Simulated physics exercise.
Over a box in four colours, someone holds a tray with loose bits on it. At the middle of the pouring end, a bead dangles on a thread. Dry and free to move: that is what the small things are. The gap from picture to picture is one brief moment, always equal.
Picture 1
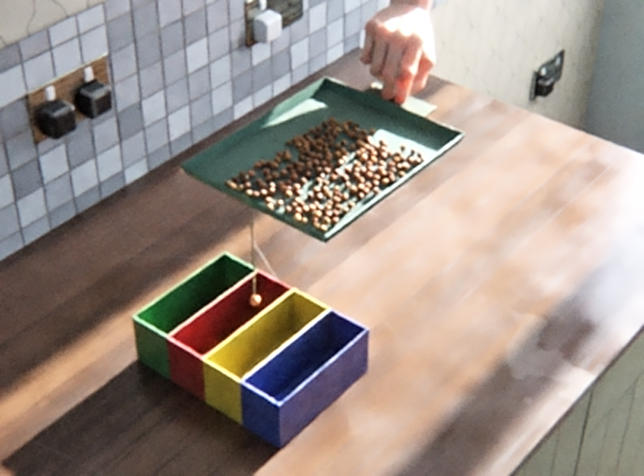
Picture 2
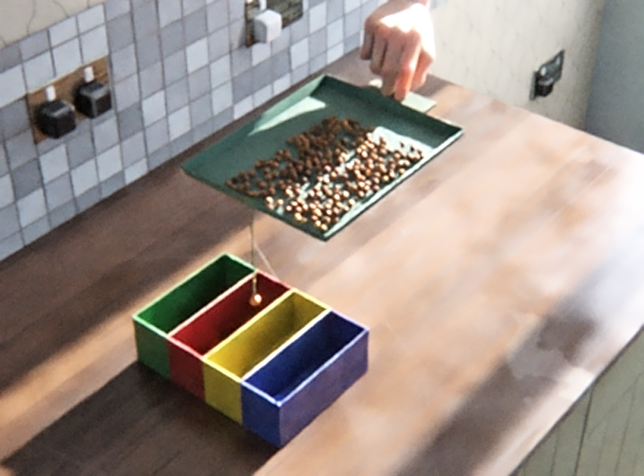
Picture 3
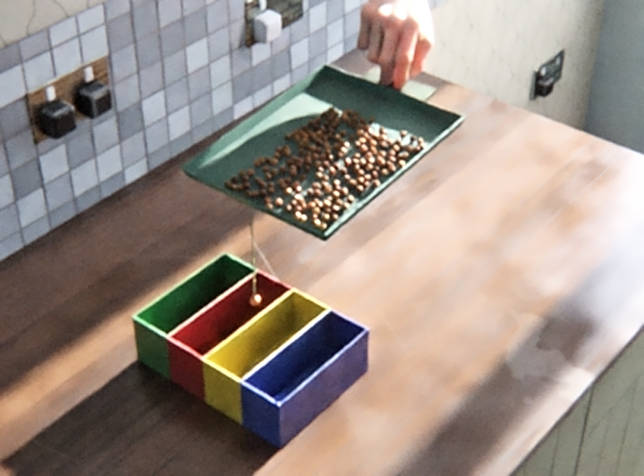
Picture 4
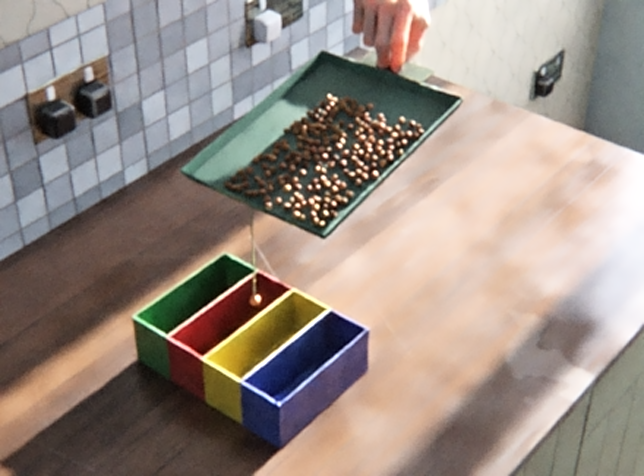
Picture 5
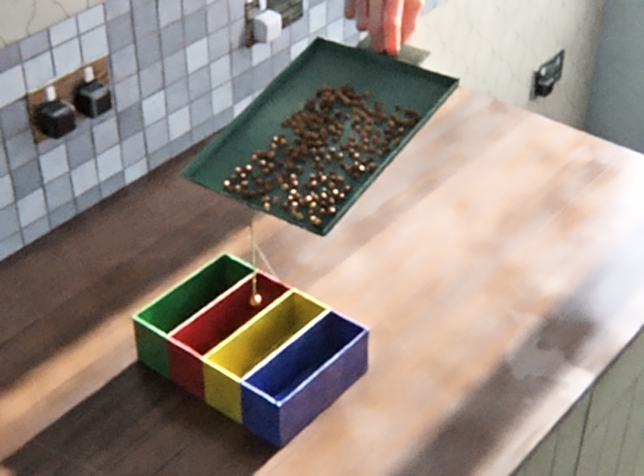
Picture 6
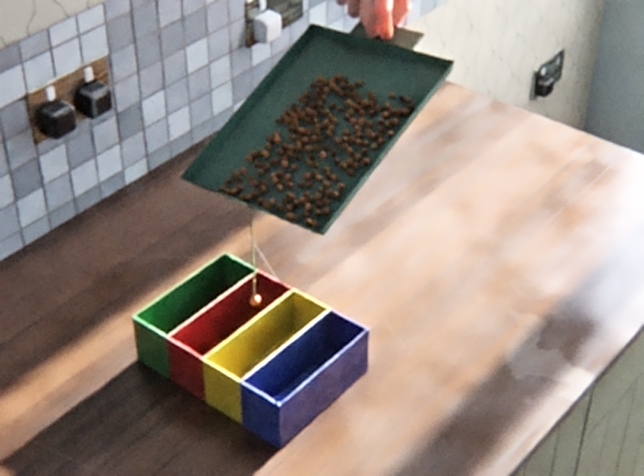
A green tray of small brown balls slowly tilts as a hand raises its far end.
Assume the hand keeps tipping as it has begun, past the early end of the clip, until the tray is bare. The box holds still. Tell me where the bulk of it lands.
The bulk lands in the green cell.
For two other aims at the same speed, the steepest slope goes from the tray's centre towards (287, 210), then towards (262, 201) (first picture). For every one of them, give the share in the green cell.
In turn, 0 percent and then 20 percent.
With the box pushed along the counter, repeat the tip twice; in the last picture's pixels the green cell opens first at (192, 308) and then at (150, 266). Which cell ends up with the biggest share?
Try one: That green cell; try two: The red one.
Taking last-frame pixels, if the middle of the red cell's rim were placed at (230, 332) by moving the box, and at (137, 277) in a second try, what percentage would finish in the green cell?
30% for the first placement, 0% for the second.
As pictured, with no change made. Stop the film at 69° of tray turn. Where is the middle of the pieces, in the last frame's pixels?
(219, 199).
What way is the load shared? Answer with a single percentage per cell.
The green cell ends with 40 per cent, the red cell with 20 per cent, the yellow cell with 10 per cent and the blue cell with 0 per cent.
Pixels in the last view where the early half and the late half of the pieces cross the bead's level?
The opening part goes through (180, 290); what follows goes through (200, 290).
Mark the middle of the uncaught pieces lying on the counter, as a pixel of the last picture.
Their resting centre is at about (135, 314).
Soon, tray tipped steeply; about two thirds on the tray; a stray few in the green cell; a stray few in the red cell; about a third falling or outside the box.
A while on, tray tipped past a quarter turn; about half in the green cell; about a quarter in the red cell; a small part in the yellow cell; about a quarter falling or outside the box.
Towards the end, tray tipped past a quarter turn; about half in the green cell; about a quarter in the red cell; a small part in the yellow cell; about a quarter falling or outside the box.
Finally, tray tipped past a quarter turn; about half in the green cell; about a quarter in the red cell; a small part in the yellow cell; none in the blue cell; about a quarter outside the box.
